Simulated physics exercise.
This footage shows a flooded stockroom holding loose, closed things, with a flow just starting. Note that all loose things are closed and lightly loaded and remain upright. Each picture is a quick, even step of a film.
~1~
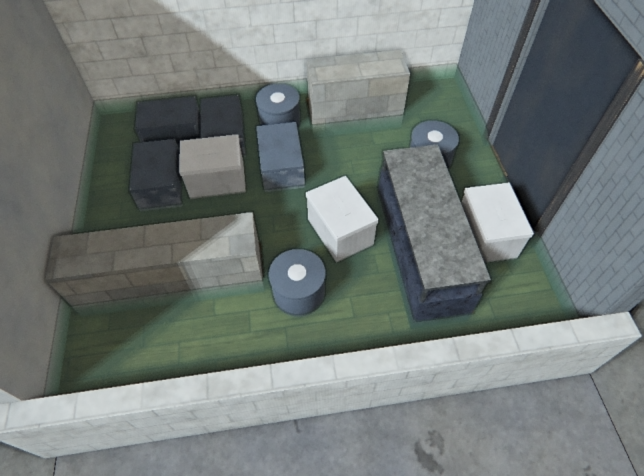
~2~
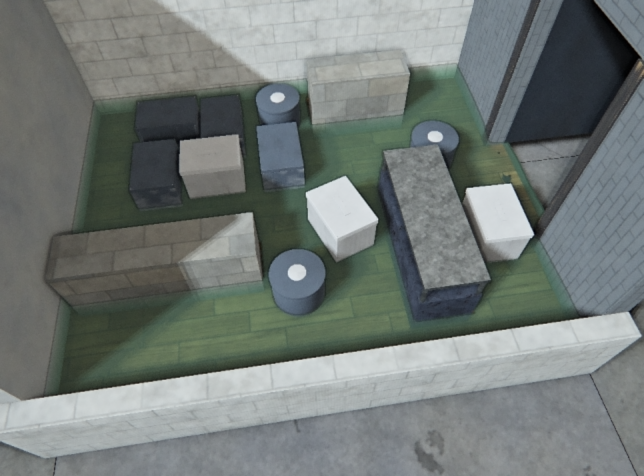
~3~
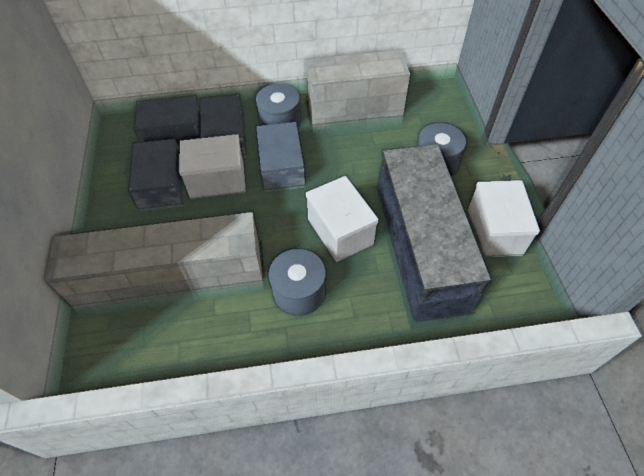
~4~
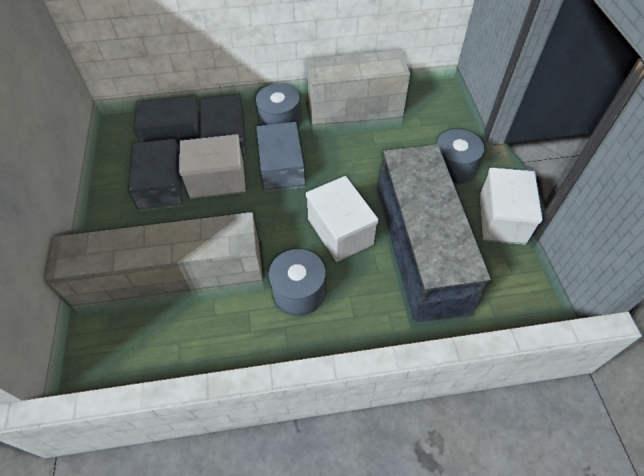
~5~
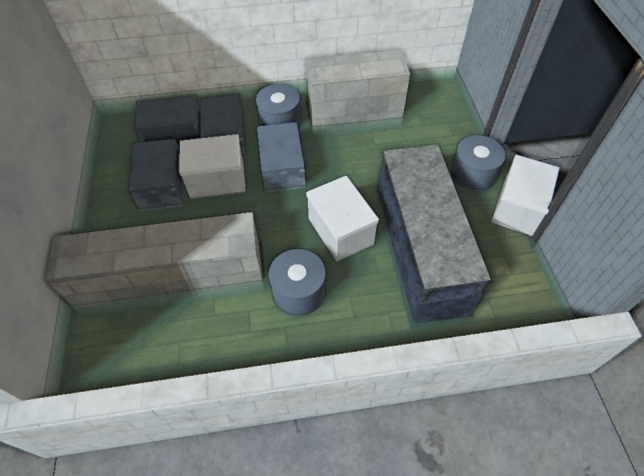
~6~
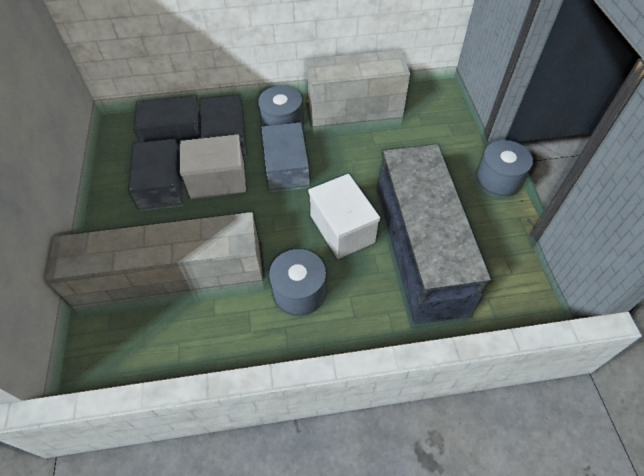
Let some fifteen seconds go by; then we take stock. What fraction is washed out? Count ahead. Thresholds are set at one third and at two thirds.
Center third.
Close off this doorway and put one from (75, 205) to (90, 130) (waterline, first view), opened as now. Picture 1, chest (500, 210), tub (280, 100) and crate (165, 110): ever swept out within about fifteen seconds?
In the order given: Remains, escapes, escapes.
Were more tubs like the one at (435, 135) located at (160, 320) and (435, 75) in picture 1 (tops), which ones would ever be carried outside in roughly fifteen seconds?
In turn: Left behind, yes.
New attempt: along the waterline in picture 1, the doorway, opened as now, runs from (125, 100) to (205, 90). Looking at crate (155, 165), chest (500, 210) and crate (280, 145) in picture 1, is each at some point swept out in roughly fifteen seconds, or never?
Lab log - 1: Escaped; 2: Retained; 3: Escaped.
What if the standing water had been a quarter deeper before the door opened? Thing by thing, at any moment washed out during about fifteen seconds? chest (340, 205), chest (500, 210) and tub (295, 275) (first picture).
In the order given: Lost, lost and never lost.
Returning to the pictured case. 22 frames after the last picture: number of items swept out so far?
The number comes out at 4.
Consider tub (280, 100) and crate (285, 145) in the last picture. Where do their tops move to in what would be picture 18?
Look around pixels (310, 121) and (486, 151).
A moment on, 2 of 10 are out; 8 afloat.
Next, 2 of 10 are out; 8 afloat.
Later, 4 of 10 are out; 6 afloat.
In the end, 6 of 10 are out; 4 afloat.
